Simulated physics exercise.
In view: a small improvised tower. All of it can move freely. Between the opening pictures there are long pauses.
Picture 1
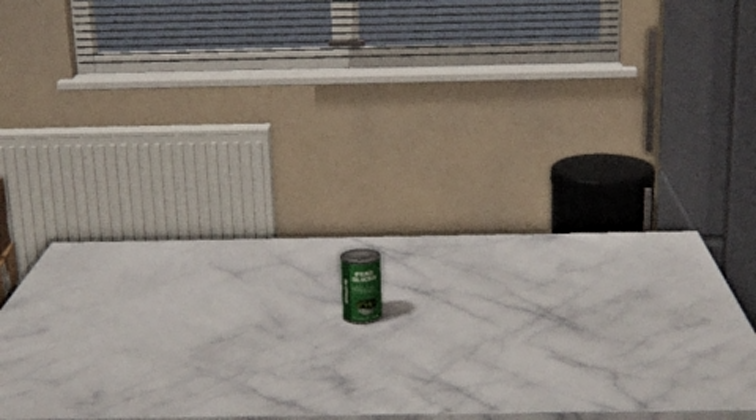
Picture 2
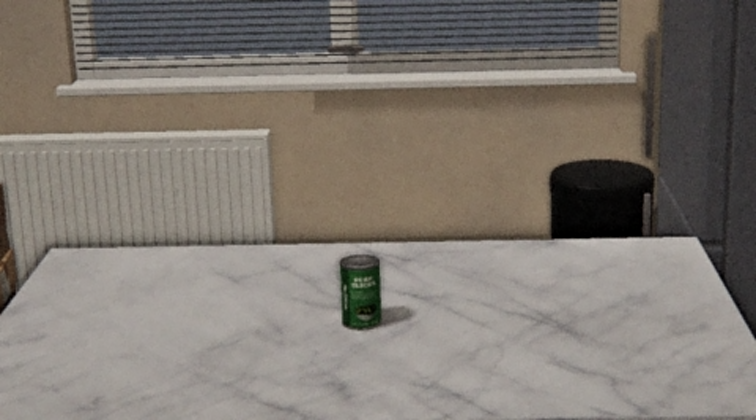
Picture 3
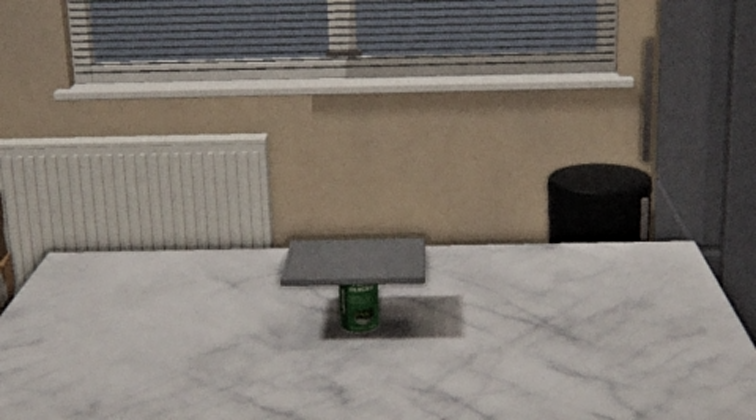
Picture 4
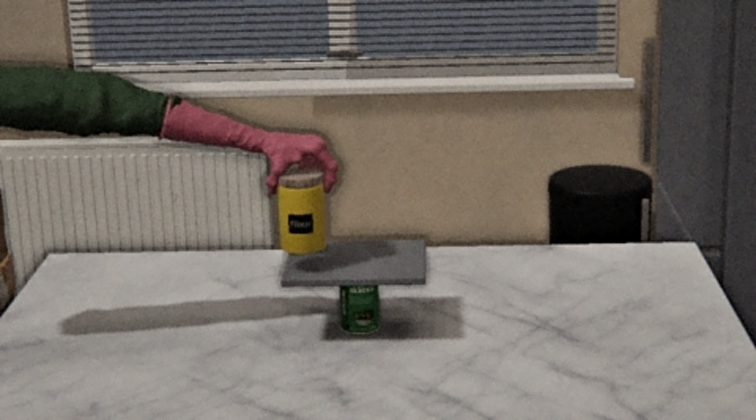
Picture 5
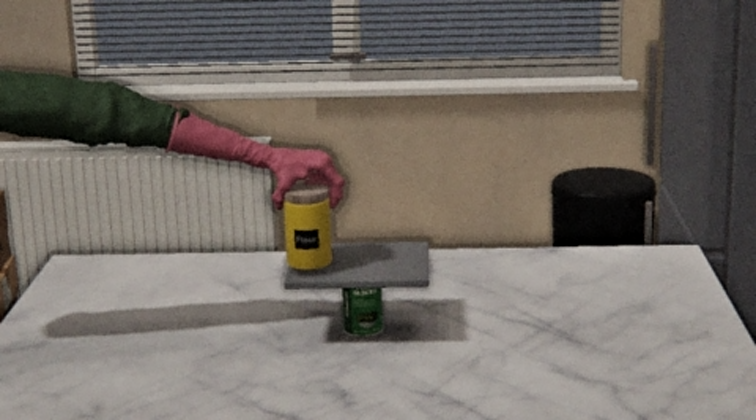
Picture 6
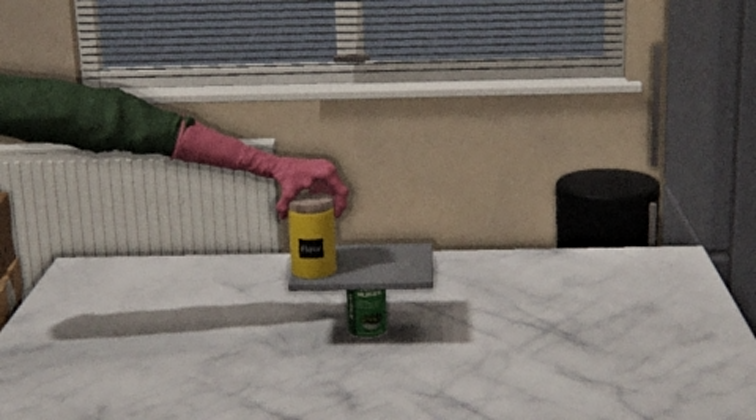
An arm in a green sleeve and pink glove reaches in from the left over a white marble-patterned table, seen from slightly above, in a room with a window, radiator and black bin. A green can stands alone at the table's centre, then a flat grey lid lies across its top. The gloved hand lowers a yellow jar onto the lid's left side and keeps hold, while the camera wavers slightly.
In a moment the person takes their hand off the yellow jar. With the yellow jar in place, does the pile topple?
Yes, it topples.
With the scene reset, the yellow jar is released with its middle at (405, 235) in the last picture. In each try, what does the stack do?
The stack then collapses.
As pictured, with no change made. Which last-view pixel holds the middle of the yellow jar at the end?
End position: Approximately (231, 338).
Then, 0.30 s past the last view, yellow jar now fallen; grey lid rocked 35° from its first pose.
Then, 0.40 s past the last view, grey lid rocked 65° from its first pose.
Then, 0.60 s past the last view, grey lid on its side.
Then, 1.20 s past the last view, grey lid now fallen.
Finally, fallen, grey lid and yellow jar; green tin still in place. Final places as the last picture's camera would see them, yellow jar near (231, 338). The stack loses its balance.
